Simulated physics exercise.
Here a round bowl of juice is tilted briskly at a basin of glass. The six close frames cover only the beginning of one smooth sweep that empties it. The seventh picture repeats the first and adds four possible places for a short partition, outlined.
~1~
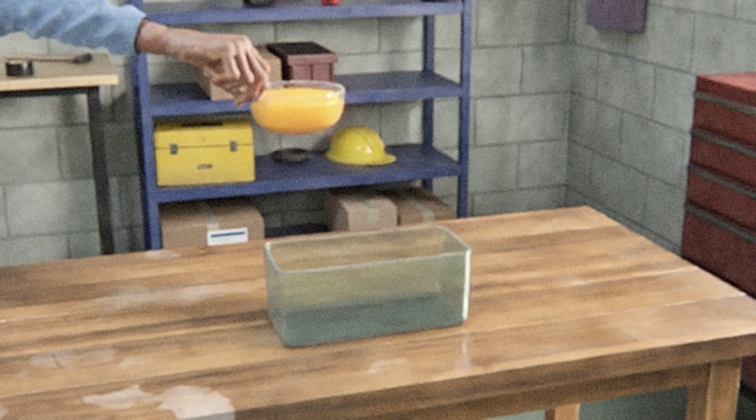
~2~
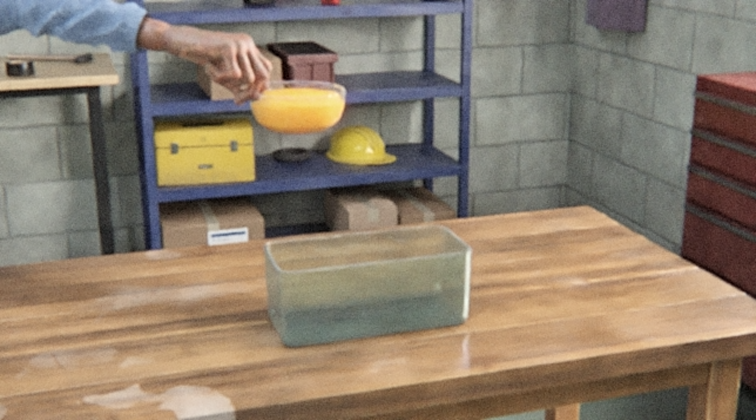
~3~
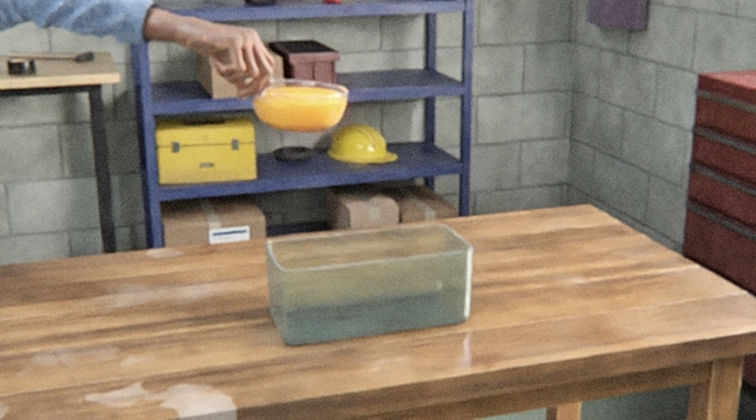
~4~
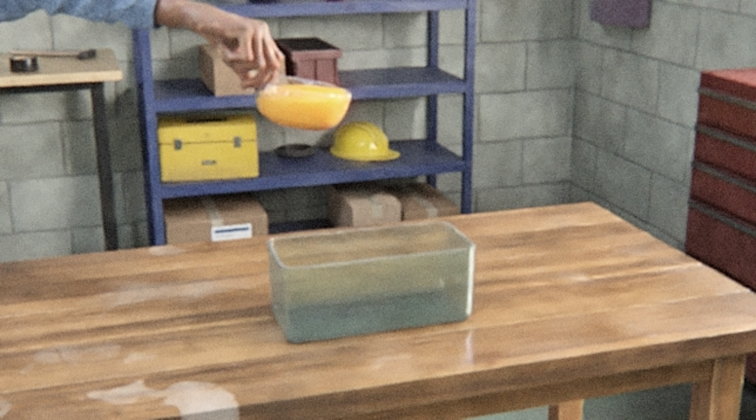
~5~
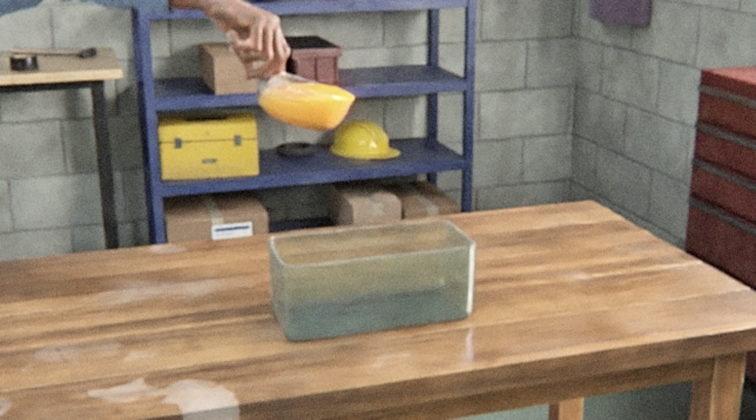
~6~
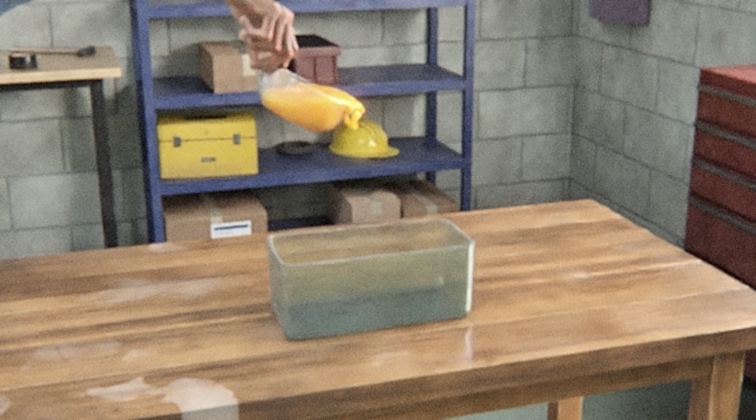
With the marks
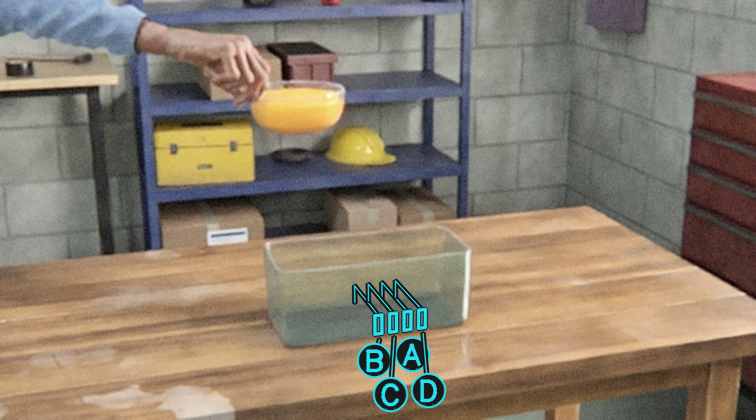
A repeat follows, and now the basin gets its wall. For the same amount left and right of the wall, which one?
The answer is slot A.
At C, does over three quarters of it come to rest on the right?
No, it does not.
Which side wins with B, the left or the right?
The right one.
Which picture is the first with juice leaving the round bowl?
Picture 5.
In cyan, A at (408, 335); B at (379, 339); C at (394, 337); D at (423, 333).
With A, about 48 % ends left of the wall and 51 % right of it.
With B, about 21 % ends left of the wall and 77 % right of it.
With C, about 31 % ends left of the wall and 68 % right of it.
With D, about 74 % ends left of the wall and 24 % right of it.
